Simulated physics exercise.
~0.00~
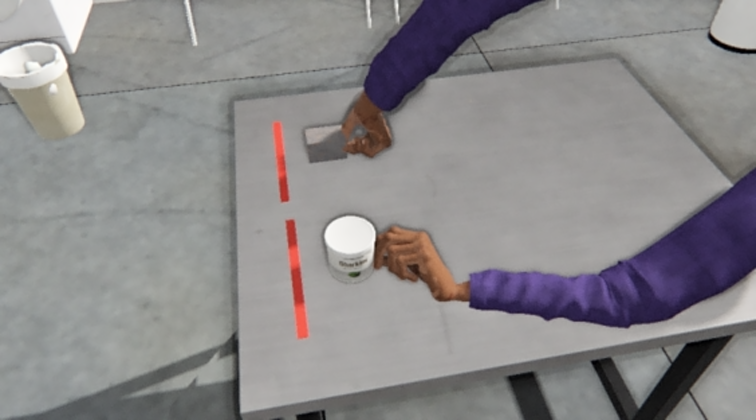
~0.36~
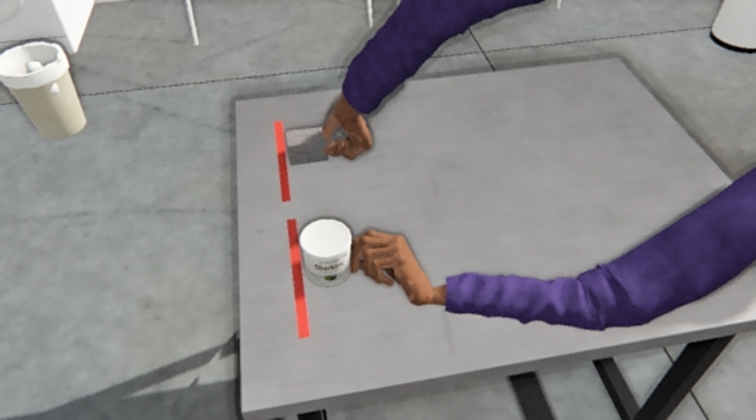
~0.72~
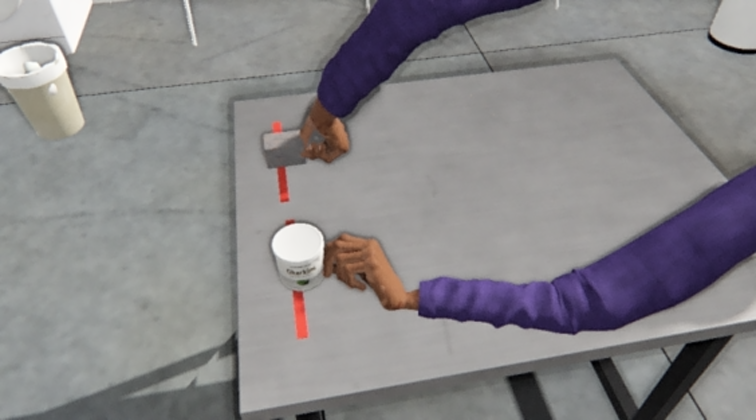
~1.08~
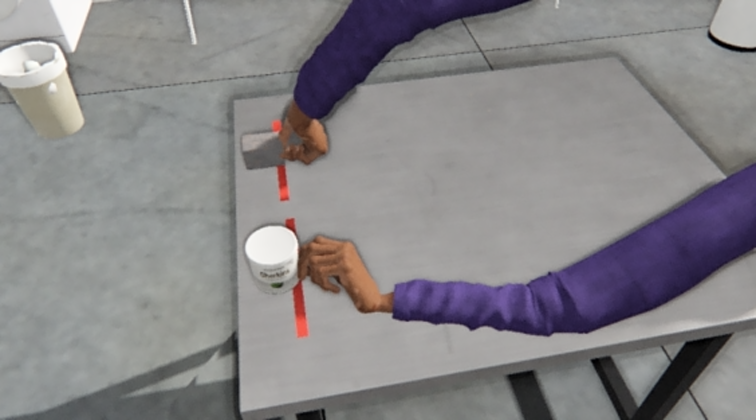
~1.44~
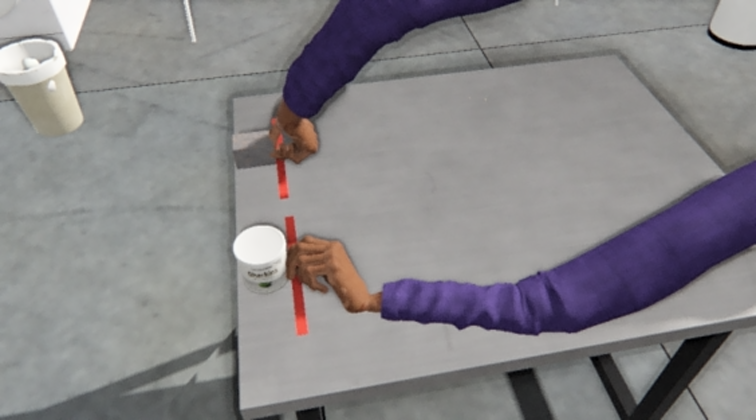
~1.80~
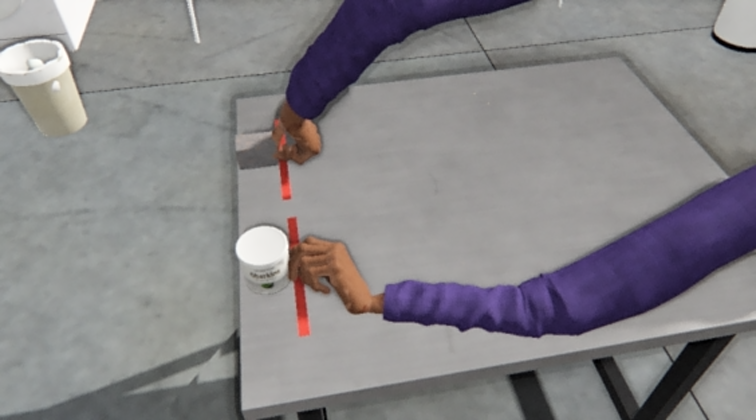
Two hands in purple sleeves slowly pushed a grey block and a white tin left across a grey table, moving them over two strips of red tape toward the edge, then stopped with both still resting on the tabletop.
